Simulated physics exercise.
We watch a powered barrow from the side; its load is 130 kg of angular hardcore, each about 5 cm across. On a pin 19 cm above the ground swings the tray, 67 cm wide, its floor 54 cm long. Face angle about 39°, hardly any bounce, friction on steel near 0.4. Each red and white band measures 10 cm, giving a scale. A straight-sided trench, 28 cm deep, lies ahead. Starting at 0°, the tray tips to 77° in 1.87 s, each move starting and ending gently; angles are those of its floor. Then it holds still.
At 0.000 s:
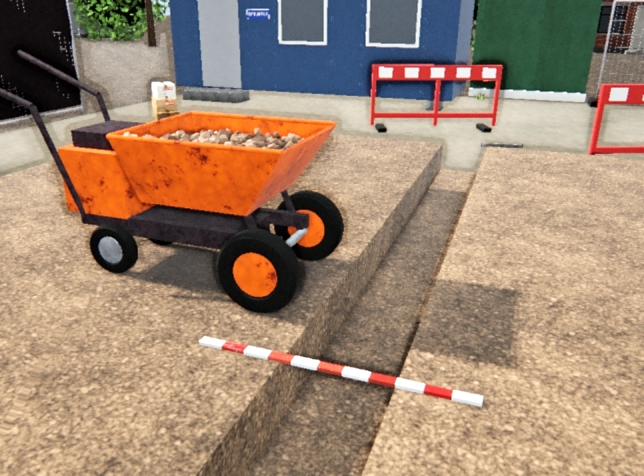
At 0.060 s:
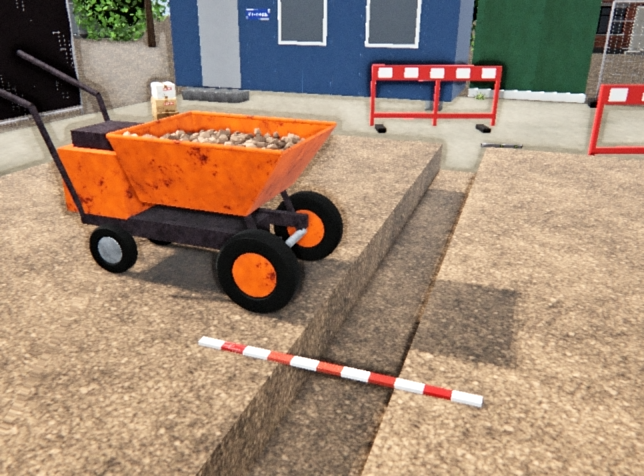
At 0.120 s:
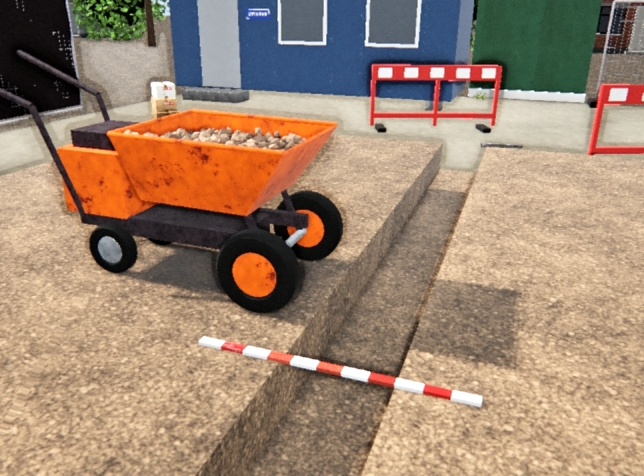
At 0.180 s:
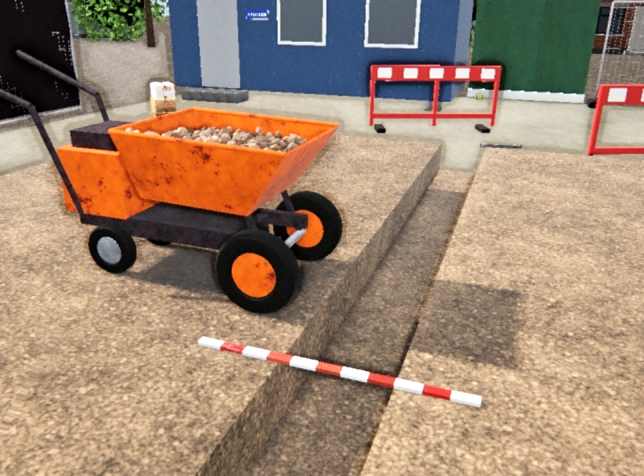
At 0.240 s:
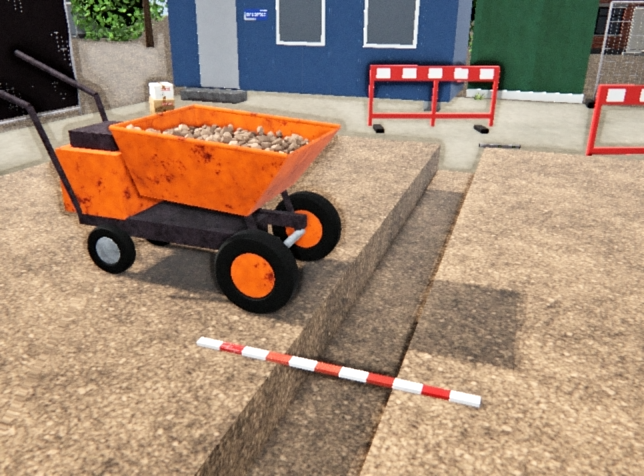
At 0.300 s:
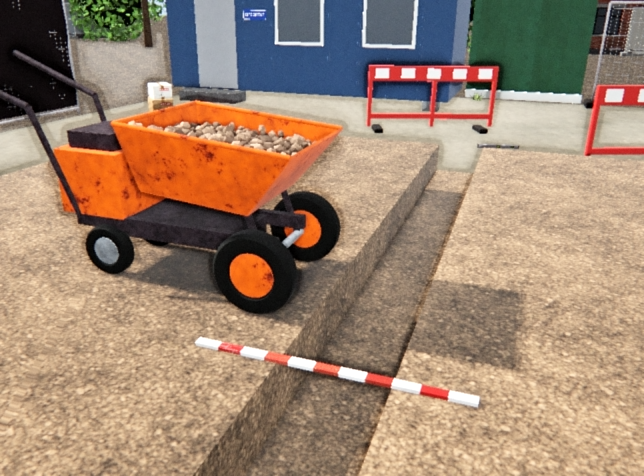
At the start, an orange powered barrow loaded with stones stands level beside a straight-sided trench, with a red and white striped pole lying across it. The tray then begins to tilt slowly, its back end rising slightly, while the stones stay heaped inside and the barrow's wheels remain still.
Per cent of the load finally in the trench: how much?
Approx. 65 %.
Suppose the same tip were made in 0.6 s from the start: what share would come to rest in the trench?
With that timing, about 35 per cent.
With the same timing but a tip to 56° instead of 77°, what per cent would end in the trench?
Roughly 10% would end there.
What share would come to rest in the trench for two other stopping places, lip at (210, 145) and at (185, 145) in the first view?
100 %, then 90 %.
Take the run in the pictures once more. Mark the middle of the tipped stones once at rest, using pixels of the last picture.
I'd point somewhere around (409, 329).
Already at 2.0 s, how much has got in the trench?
About 15 per cent by then.
After 1.4 s the floor is at 65°; 99 % in the tray, 1 % in the trench; the foremost stones are at (397, 261).
After 2.0 s the floor is at 77°; 59 % in the tray, 15 % in the trench, 27 % past the trench; the foremost stones are at (526, 327).
After 2.3 s the floor is at 77°; 32 % in the tray, 31 % in the trench, 38 % past the trench; the foremost stones are at (557, 333).
After 4.3 s the floor is at 77°; 0 % in the tray, 65 % in the trench, 35 % past the trench; the foremost stones are at (560, 336).
